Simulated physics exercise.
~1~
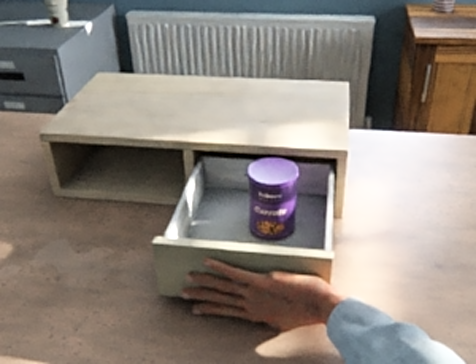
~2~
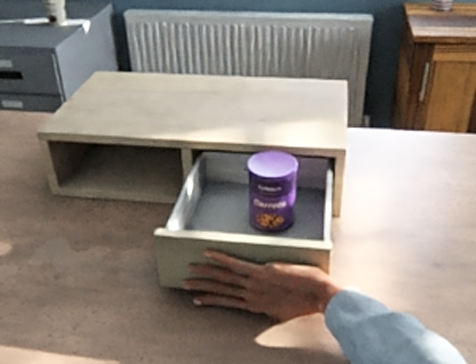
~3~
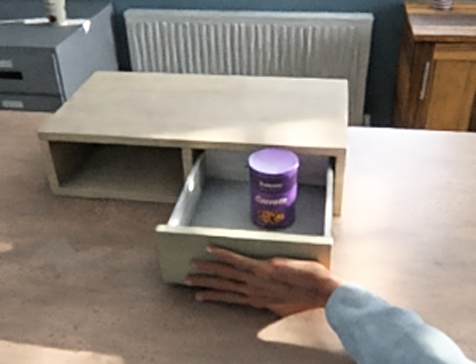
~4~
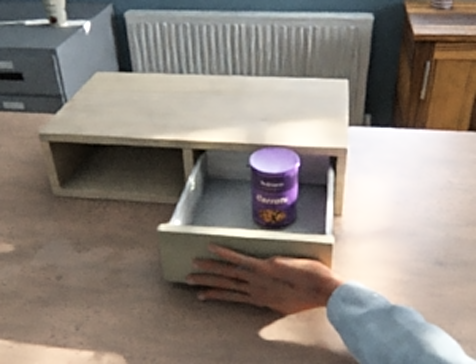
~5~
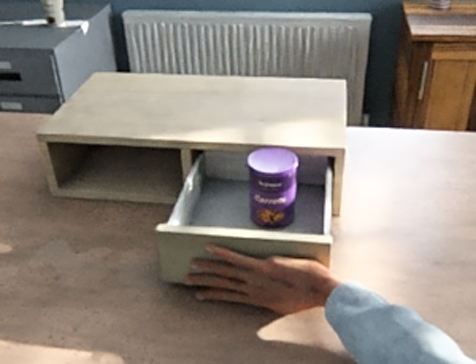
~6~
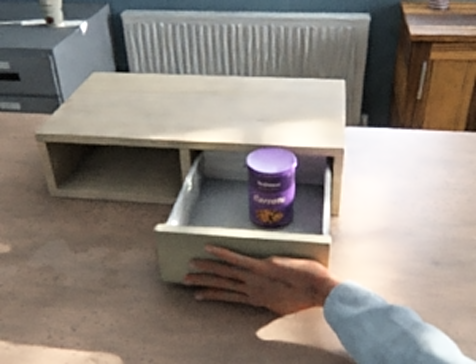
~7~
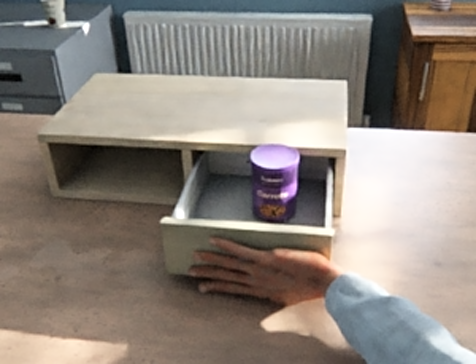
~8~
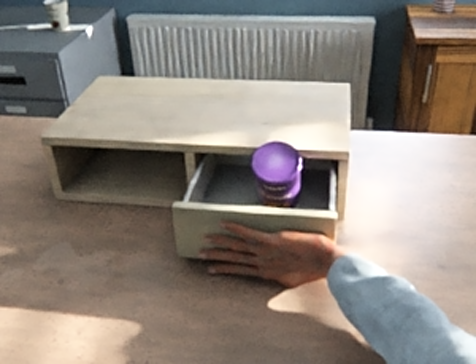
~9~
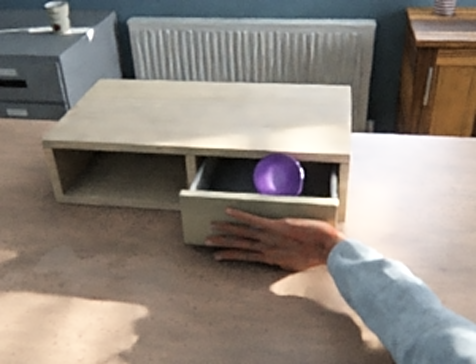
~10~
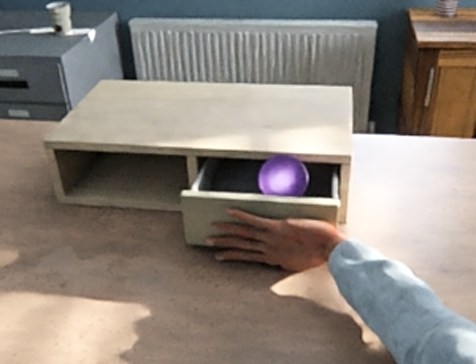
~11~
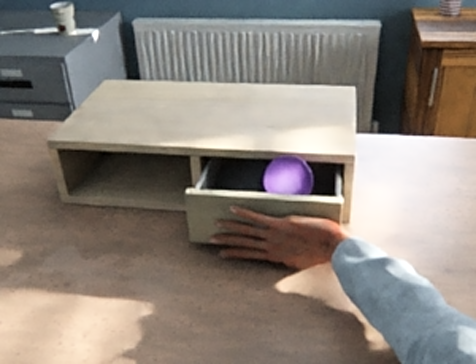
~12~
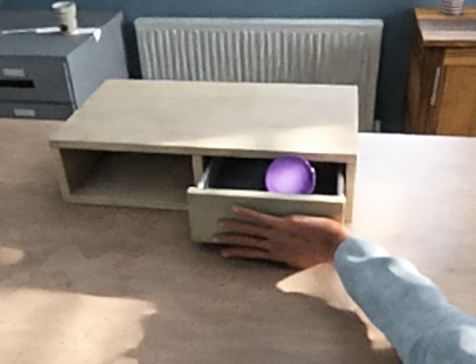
A purple pot stood upright in the open drawer of a low chest while a hand rested on the drawer's front. The hand pushed the drawer partway in, the pot tipped and leaned under the chest's top edge, and the drawer stayed ajar.
